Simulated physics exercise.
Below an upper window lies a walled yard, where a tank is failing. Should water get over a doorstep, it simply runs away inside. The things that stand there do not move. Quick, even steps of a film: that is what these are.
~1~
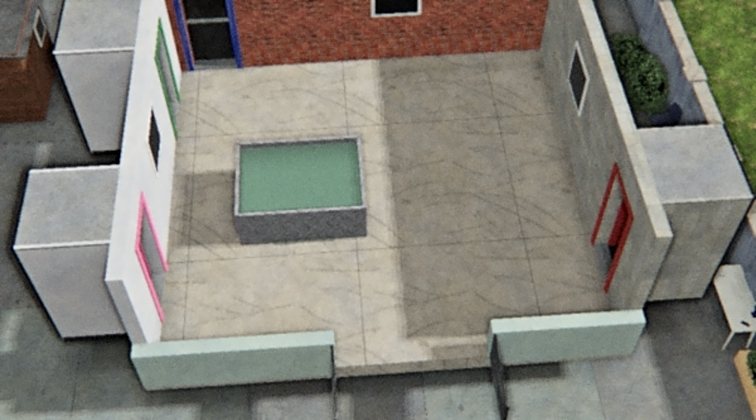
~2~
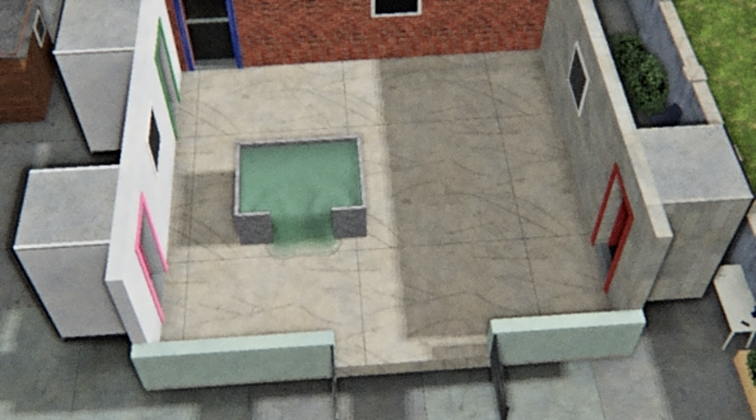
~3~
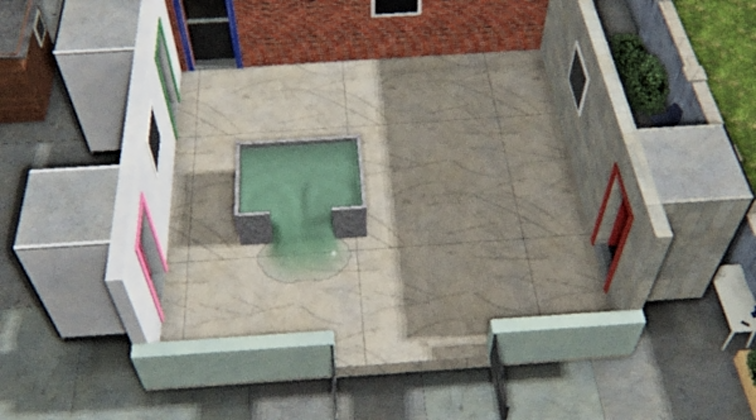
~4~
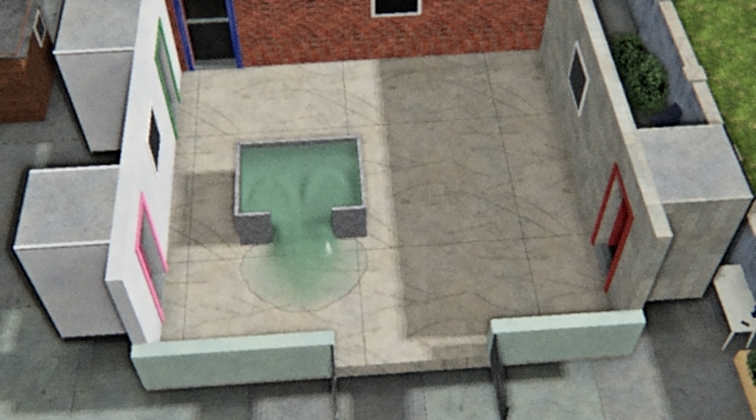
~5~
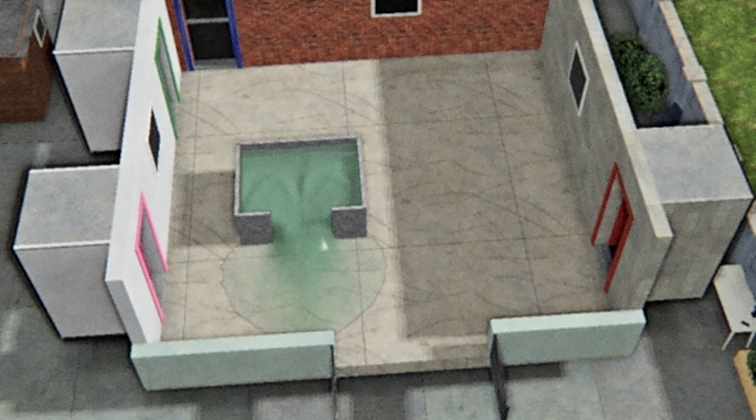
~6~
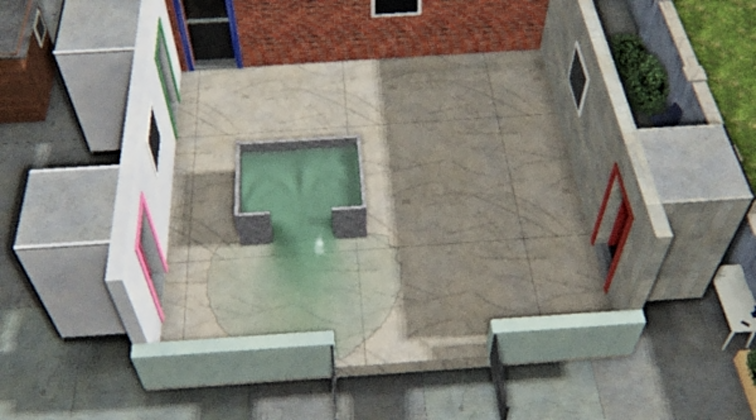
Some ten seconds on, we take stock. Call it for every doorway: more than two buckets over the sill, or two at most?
My call: The pink door more than two; the red door two at most; the blue door more than two; the green door two at most.
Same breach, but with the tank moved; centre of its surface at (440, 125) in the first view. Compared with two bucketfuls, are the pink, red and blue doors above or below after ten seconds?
The pink door stays within the limit; the red door exceeds the limit; the blue door stays within the limit.
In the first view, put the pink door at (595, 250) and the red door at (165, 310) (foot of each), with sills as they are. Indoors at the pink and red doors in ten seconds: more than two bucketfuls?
One by one: The pink door takes less, the red door lets more in.
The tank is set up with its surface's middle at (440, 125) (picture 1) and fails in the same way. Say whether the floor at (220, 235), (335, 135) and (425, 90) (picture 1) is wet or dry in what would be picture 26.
The first spot ends up left untouched, the second left untouched and the third left untouched.
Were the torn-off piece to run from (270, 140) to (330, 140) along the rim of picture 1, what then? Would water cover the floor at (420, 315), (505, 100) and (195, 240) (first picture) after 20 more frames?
Taken in turn they're unwetted, swamped and unwetted.
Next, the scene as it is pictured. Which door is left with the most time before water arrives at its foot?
My answer: The one in red.
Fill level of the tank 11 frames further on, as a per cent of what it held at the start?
My reading is 48 %.
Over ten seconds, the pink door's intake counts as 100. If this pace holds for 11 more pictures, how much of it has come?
Around 0 in a hundred.
A moment on, water covers 20 % of the floor; the pink door wet at the sill, nothing in, the red door not reached, the blue door not reached, the green door not reached.
Next, water covers 20 % of the floor; the pink door under two buckets in, the red door not reached, the blue door not reached, the green door not reached.
Then, water covers 30 % of the floor; the pink door over two buckets in, the red door not reached, the blue door not reached, the green door not reached.
Later, water covers 45 % of the floor; the pink door far over two buckets in, the red door not reached, the blue door over two buckets in, the green door wet at the sill, nothing in.
In the end, water covers 60 % of the floor; the pink door far over two buckets in, the red door wet at the sill, nothing in, the blue door over two buckets in, the green door wet at the sill, nothing in.
